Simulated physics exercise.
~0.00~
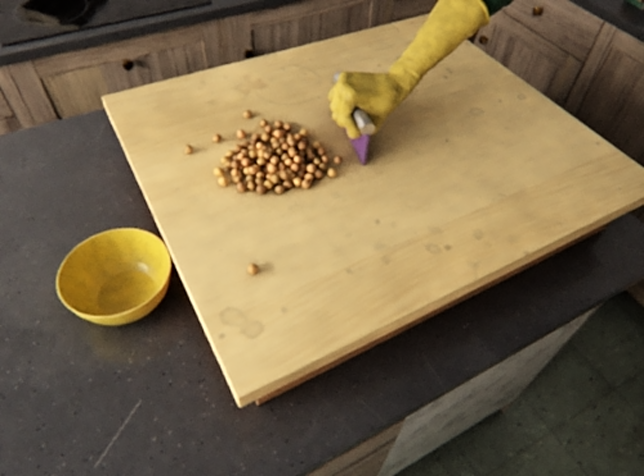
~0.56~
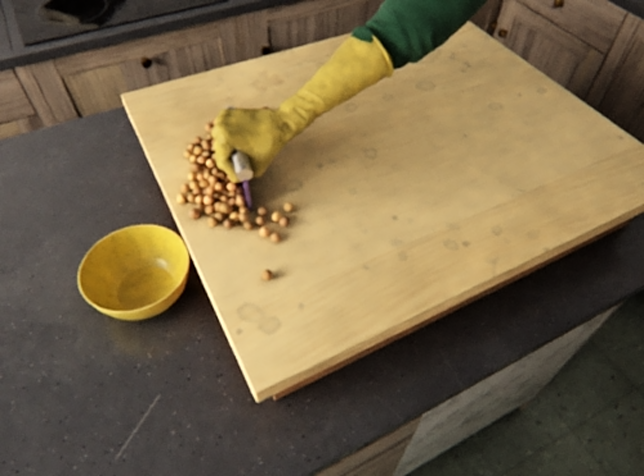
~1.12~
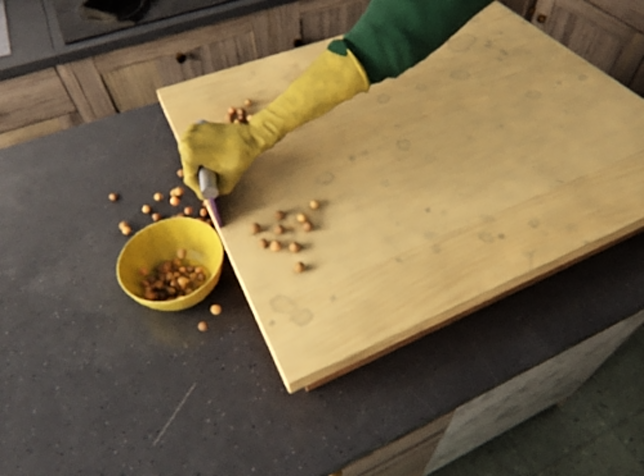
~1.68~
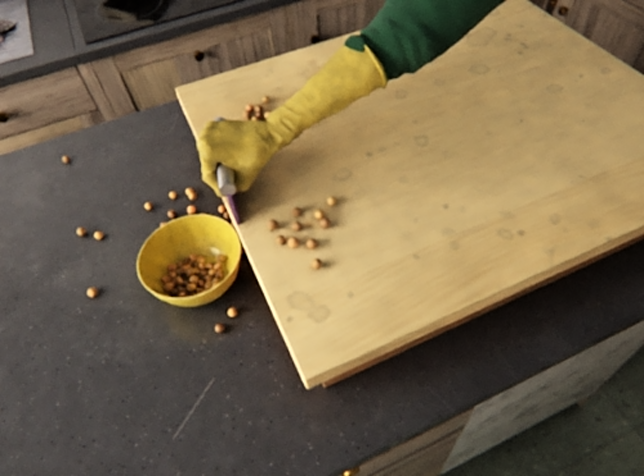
We see a yellow-gloved hand with a scraper push a pile of small round brown beads left across a wooden board; some drop into a yellow bowl, others scatter on the dark counter, and the rest stay on the board as the hand stops at its edge.
